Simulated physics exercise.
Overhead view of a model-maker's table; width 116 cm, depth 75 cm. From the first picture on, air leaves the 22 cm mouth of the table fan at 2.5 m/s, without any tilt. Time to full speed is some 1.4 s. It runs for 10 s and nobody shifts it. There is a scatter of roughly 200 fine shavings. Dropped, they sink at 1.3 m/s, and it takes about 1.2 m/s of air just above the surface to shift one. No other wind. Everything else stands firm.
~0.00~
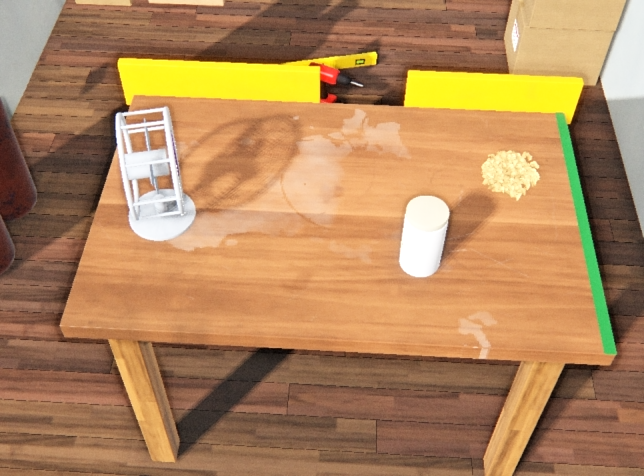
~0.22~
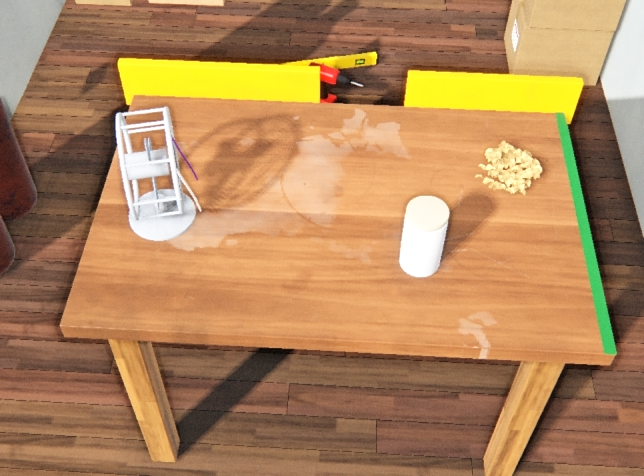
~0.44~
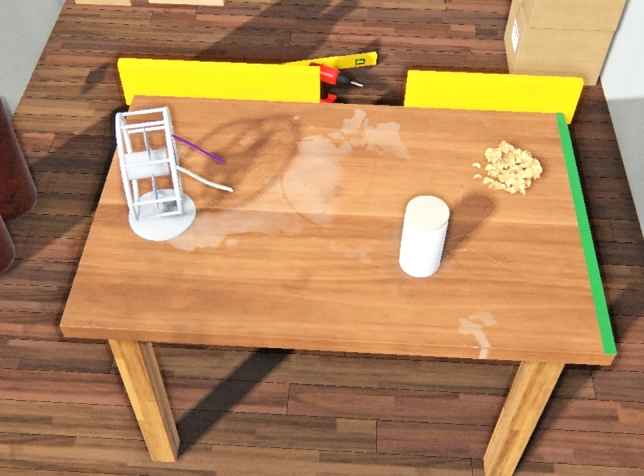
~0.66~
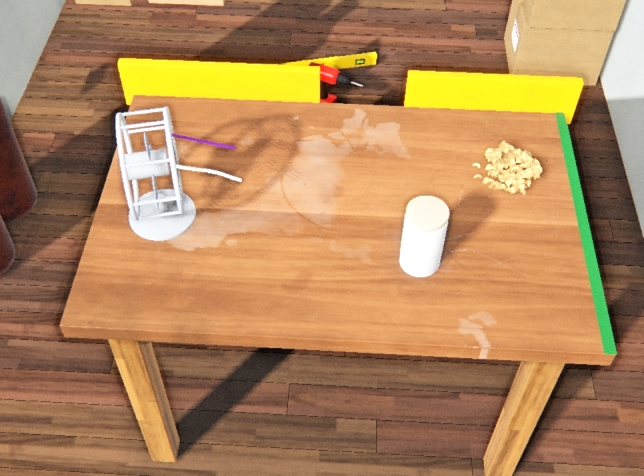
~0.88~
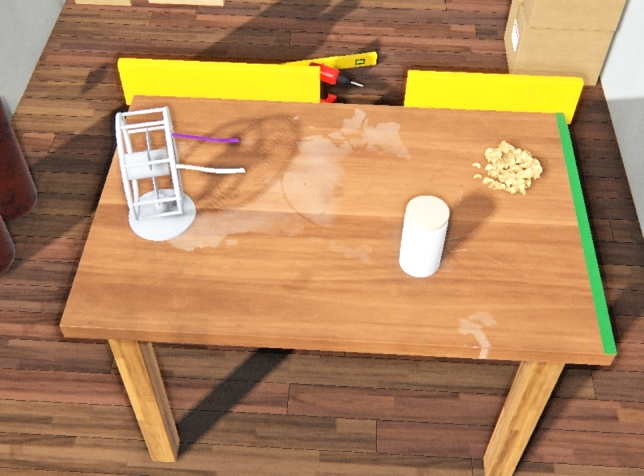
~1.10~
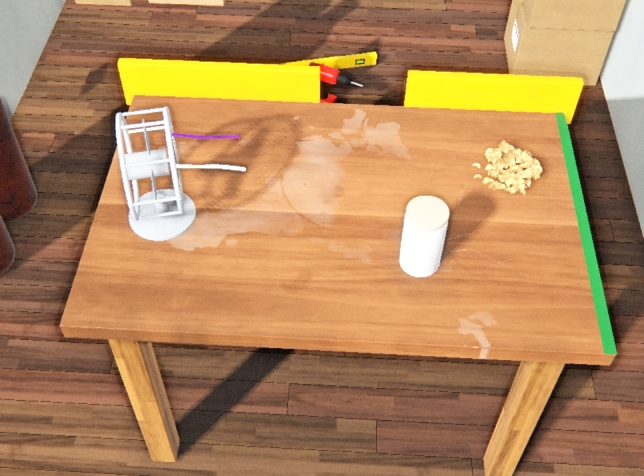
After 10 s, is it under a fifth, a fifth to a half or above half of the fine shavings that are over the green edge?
My guess is the largest bracket, above one half.
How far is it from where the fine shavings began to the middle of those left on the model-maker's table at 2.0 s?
Measured offset: Approx. 10 cm.
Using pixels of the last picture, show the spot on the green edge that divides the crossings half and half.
The middle of the crossings lies near (577, 170) in the last picture.
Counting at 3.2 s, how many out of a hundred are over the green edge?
Close to 100 %.
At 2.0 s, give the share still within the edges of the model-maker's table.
Around 50 in a hundred are still there.
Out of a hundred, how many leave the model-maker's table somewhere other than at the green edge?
I would say close to 0 %.
After 2.0 s, 100 % are on the move or not yet settled, 51 % are over the green edge; the middle of those still in play is near (554, 169).
After 3.2 s, 4 % are on the move or not yet settled, 98 % are over the green edge.
After 5.5 s, 0 % are on the move or not yet settled, 100 % are over the green edge.
After 10.0 s, at the end, 100 % are over the green edge.
